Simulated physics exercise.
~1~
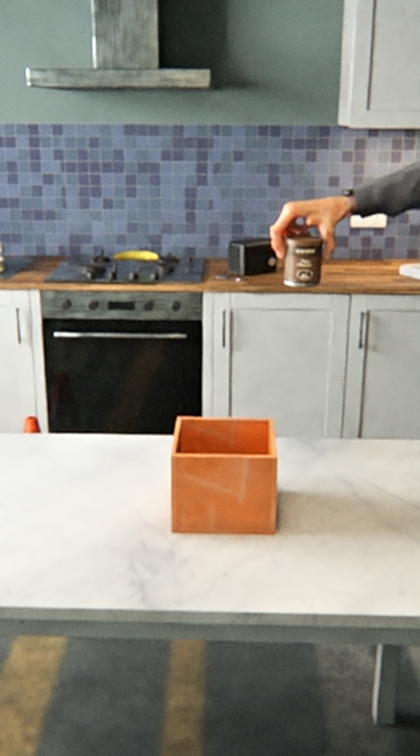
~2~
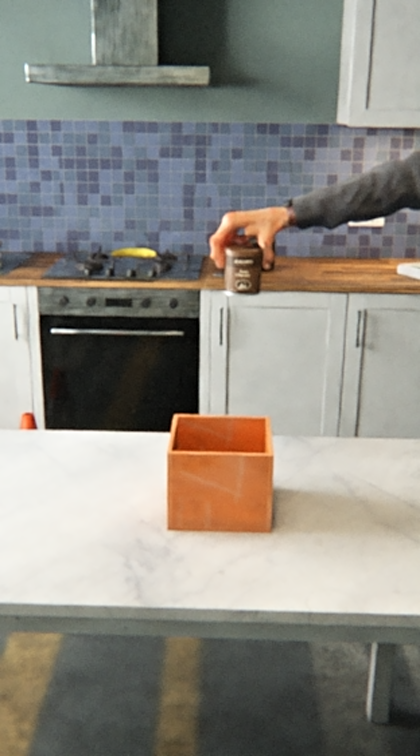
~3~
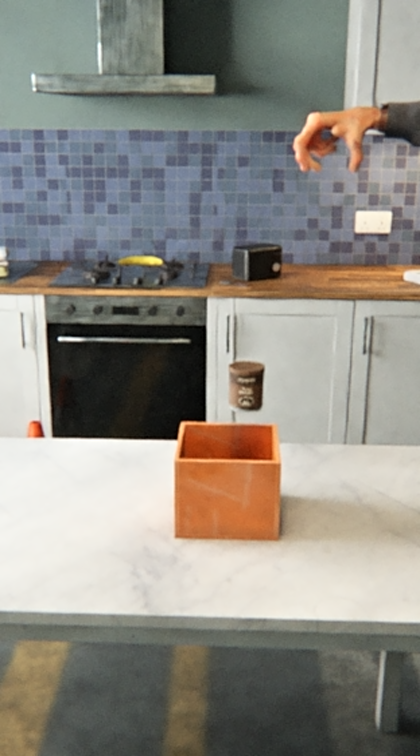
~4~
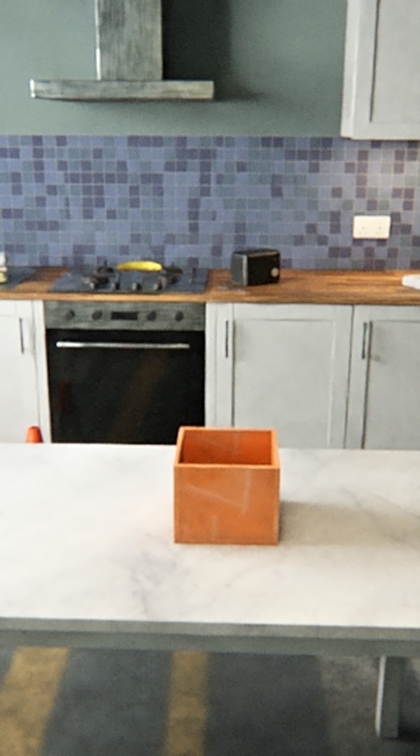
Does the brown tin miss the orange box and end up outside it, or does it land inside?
The brown tin lands inside the orange box. It drops towards the open top after the hand lets go, and then it is nowhere to be seen on the table around the box.
